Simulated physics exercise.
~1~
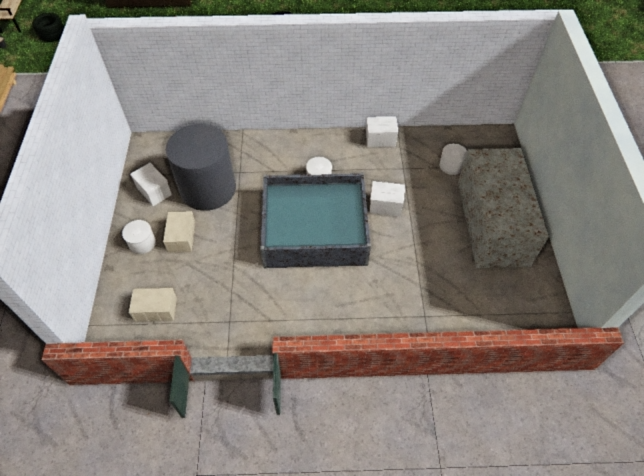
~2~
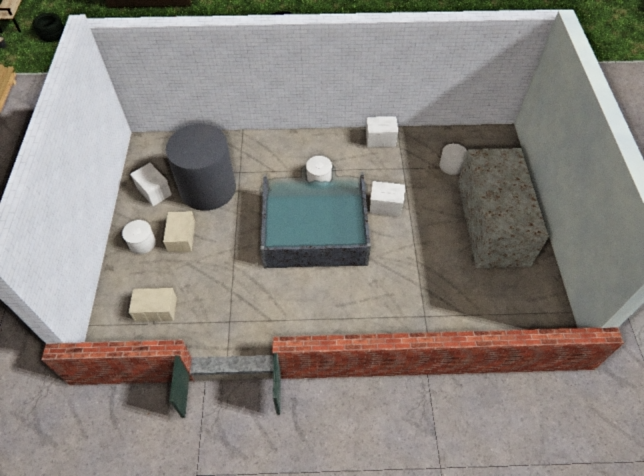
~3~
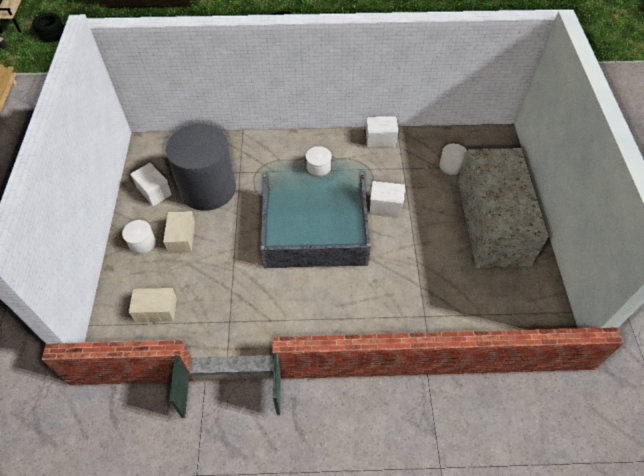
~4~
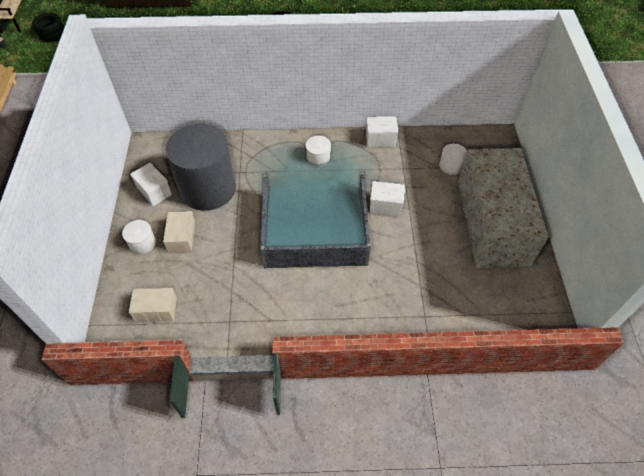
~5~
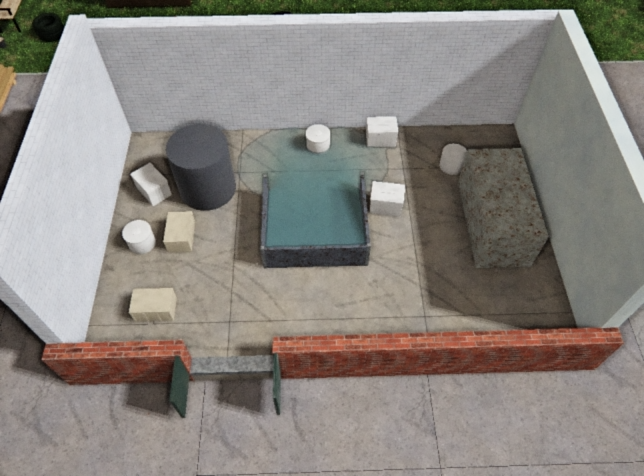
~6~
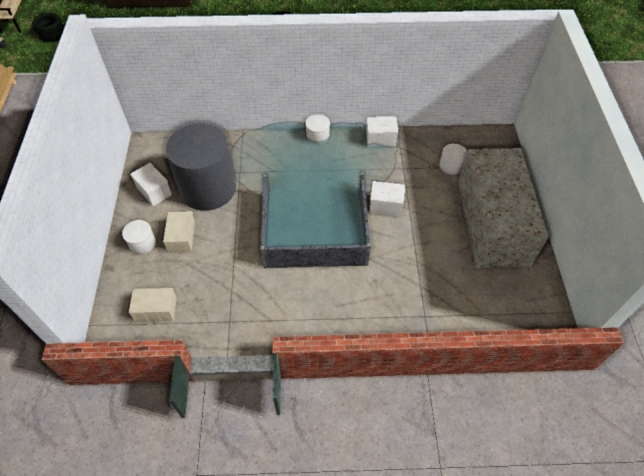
At the start, teal water fills a dark square tank in a walled yard, with blocks and cylinders around it. The tank's far side opens and water spreads across the ground to the back wall, while the small white round tub behind it slides a short way backward and the other objects stay put.
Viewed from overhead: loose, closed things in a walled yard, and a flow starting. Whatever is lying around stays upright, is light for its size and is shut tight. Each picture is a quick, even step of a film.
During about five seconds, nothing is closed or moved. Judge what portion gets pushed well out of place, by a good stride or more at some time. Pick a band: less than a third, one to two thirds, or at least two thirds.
The fraction is one to two thirds of them.
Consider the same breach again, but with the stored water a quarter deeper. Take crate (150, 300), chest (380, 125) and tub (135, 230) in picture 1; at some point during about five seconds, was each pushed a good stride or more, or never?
The first stayed below the mark, the next passed the mark, and the last passed the mark.
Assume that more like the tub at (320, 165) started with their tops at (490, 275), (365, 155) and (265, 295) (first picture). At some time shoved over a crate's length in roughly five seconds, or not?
Outcome per entry: Stays where it is / knocked aside / stays where it is.
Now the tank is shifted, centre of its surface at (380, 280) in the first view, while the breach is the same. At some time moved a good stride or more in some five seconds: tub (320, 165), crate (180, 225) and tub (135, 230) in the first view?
Item one travelled far enough, item two not displaced far, item three not displaced far.
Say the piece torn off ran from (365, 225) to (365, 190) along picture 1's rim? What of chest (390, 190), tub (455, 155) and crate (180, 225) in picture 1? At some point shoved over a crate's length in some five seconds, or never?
Order as asked: Sent that far; sent that far; not sent that far.
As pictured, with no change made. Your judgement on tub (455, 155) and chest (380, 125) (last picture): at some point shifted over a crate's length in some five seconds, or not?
One after the other: Swept aside, pushed that far.
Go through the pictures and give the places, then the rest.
A tub at (319, 167) rests on the ground; a crate at (178, 226) rests on the ground; 0 of 8 have shifted, in the first frame.
A tub at (319, 165) rests on the ground; a crate at (178, 226), on the bottom; 0 of 8 have shifted, in the second frame.
A tub at (319, 156), on the bottom, close to its start; a crate at (178, 226), on the bottom; 1 of 8 have shifted, in the third frame.
A tub at (318, 145) rests on the ground, a stride from its start; a crate at (178, 226) rests on the ground; 1 of 8 have shifted, in the fourth frame.
A tub at (318, 133) rests on the ground, a stride from its start; a crate at (178, 226), on the bottom; 1 of 8 have shifted, in the fifth frame.
A tub at (318, 123) rests on the ground, a stride from its start; a crate at (178, 226), on the bottom; 1 of 8 have shifted, in the sixth frame.
A moment on, 1 of 8 are well off their spots; 1 afloat.
Next, 2 of 8 are well off their spots; 1 afloat.
Later, 3 of 8 are well off their spots; 2 afloat.
In the end, 4 of 8 are well off their spots, and 4 have been at some point; 2 afloat.
